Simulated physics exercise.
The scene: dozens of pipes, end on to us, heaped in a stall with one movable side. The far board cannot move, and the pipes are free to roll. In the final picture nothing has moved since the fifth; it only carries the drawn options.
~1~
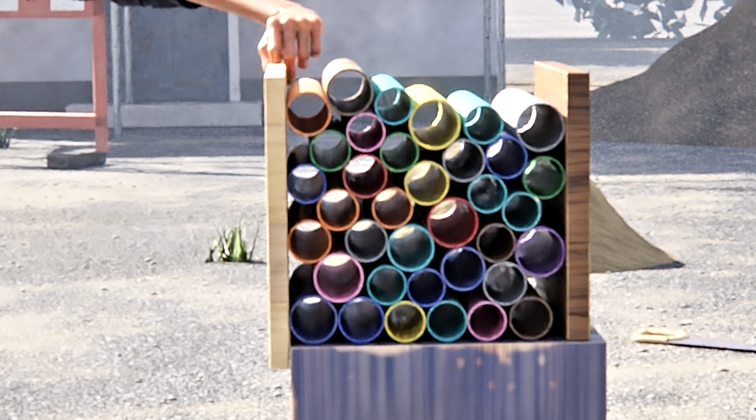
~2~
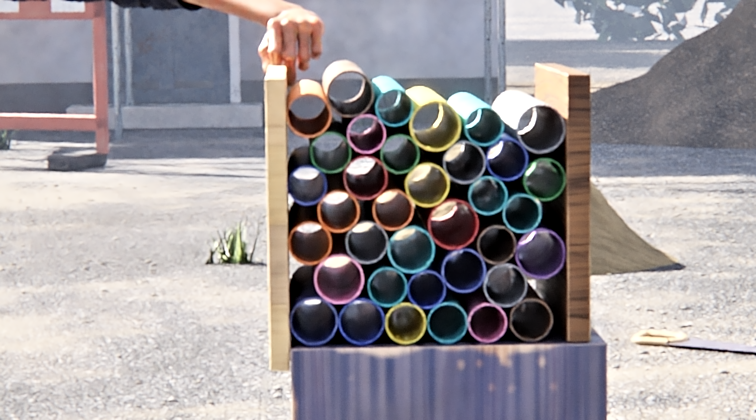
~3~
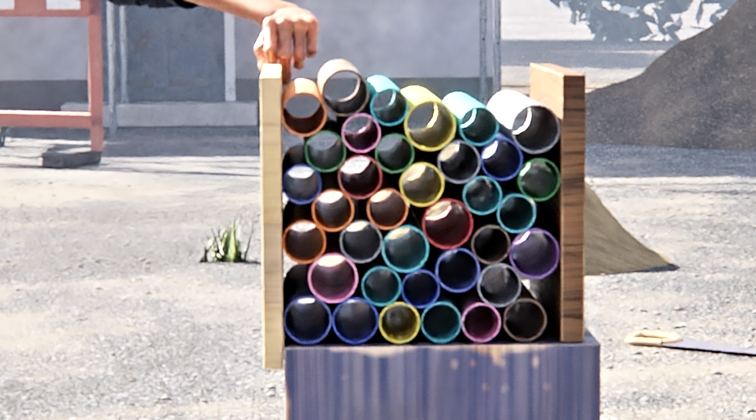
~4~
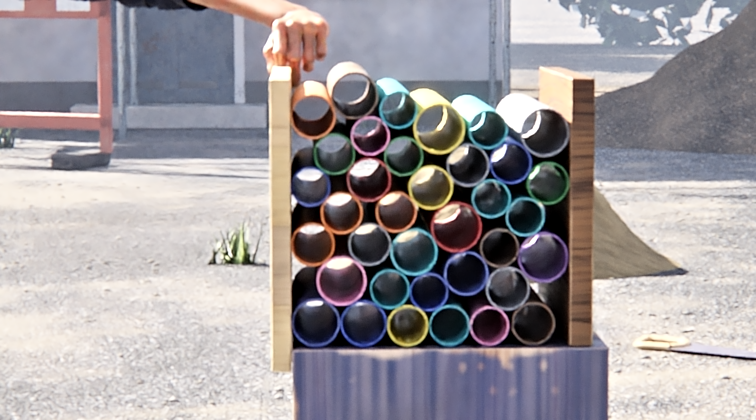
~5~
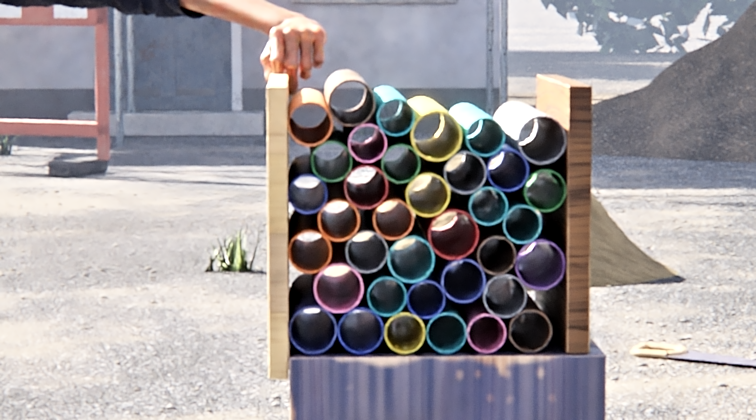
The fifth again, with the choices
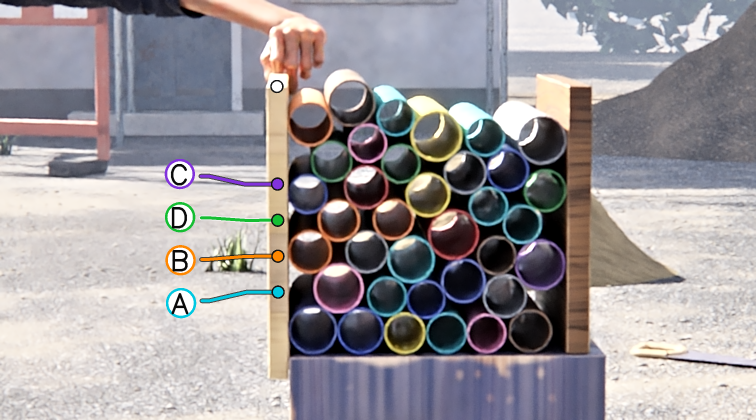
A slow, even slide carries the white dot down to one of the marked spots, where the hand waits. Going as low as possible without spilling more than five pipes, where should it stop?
At most to D.
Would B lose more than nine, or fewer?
Fewer than nine.
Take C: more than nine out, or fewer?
At C, fewer than nine.
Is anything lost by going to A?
Yes, at A.
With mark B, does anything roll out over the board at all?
Yes, at B.
On the marked copy, A at (278, 292); B at (278, 257); C at (278, 184); D at (278, 220); the white dot at (277, 86).
Taking D. A third of the way, top of the board (287, 149).
Two thirds of the way, top of the board (288, 218).
When it is over, top of the board (288, 219), two out over the board.
As for the rest, A more than five out over the board; B six out over the board; C two out over the board.
